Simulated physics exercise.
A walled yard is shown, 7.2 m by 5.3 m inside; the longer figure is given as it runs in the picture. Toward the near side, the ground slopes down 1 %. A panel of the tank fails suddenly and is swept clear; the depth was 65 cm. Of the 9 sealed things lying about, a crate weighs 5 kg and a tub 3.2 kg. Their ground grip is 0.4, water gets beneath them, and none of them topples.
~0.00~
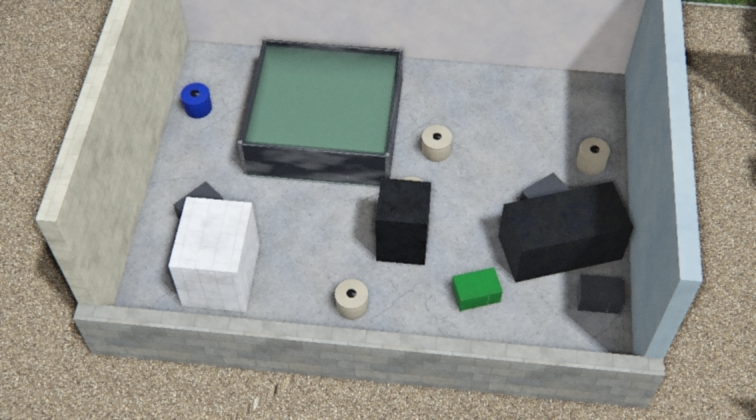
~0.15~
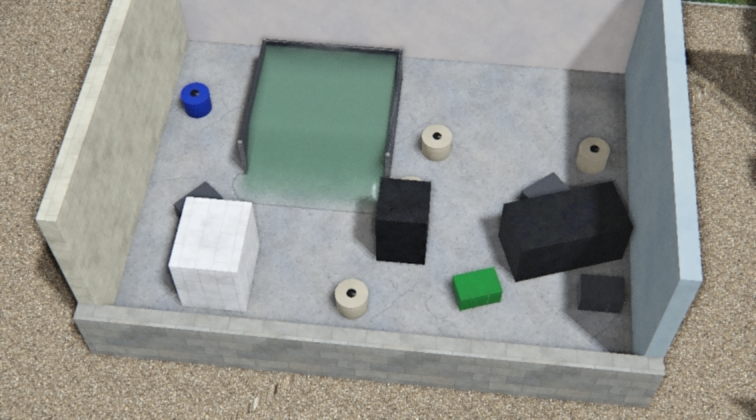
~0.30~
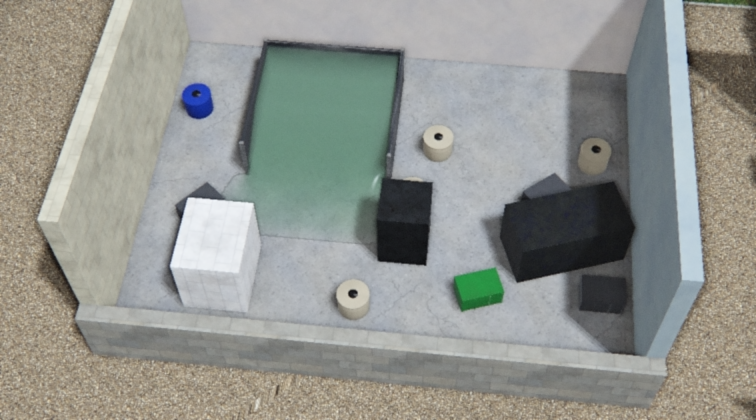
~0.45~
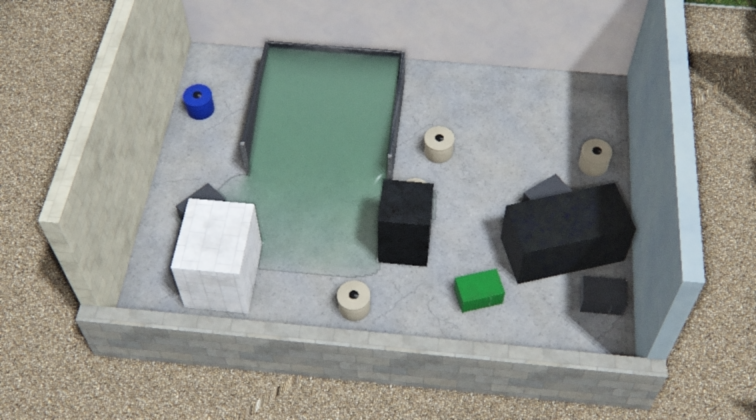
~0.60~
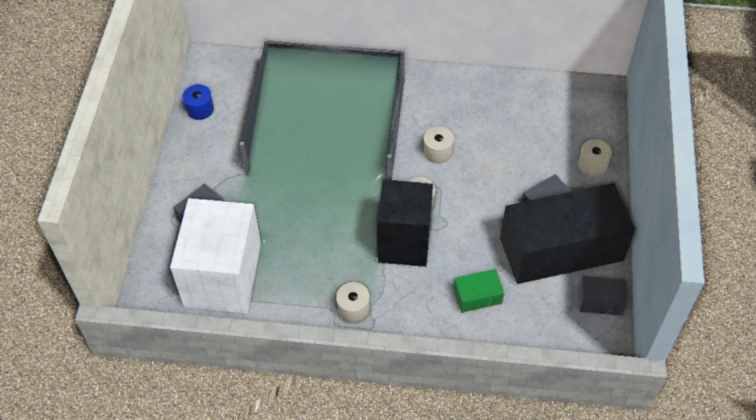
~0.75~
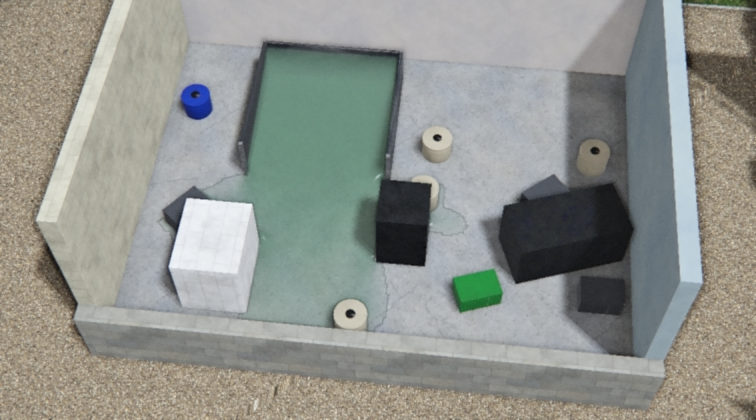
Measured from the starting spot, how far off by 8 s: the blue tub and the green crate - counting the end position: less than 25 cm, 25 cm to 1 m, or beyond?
Prediction: The blue tub is displaced a great deal, the green crate is displaced a great deal.
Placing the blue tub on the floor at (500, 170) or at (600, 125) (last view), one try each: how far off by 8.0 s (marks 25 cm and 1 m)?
One after the other: It is taken far off, and then it slips a moderate way.
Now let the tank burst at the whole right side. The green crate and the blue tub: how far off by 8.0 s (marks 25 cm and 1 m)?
With that failure, the green crate covers a big distance, and the blue tub budges a short distance.
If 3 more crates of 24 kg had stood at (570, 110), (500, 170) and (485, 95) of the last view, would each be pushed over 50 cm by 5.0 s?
The first one ends up inside that, the second inside that, the third inside that.
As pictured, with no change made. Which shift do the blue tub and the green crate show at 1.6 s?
0 and 0 cm, roughly.
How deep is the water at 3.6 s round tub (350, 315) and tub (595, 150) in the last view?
Close to 9 and 2 centimetres.
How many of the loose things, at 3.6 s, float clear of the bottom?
At that moment it comes to 5.
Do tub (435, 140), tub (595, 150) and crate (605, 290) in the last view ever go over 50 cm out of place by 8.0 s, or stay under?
Item by item, they came out below the mark, above the mark and above the mark.
After 1.6 s the blue tub is near (195, 95), 0.0 m from its start, aground; the green crate is near (478, 285), 0.0 m from its start, aground; 2 afloat.
After 3.6 s the blue tub is near (236, 47), 1.1 m from its start, aground; the green crate is near (481, 234), 0.8 m from its start, afloat; 5 afloat.
After 5.6 s the blue tub is near (299, 44), 1.9 m from its start, afloat; the green crate is near (477, 162), 2.1 m from its start, afloat; 7 afloat.
After 8.0 s the blue tub is near (499, 95), 4.7 m from its start, afloat; the green crate is near (523, 120), 2.9 m from its start, afloat; 8 afloat.
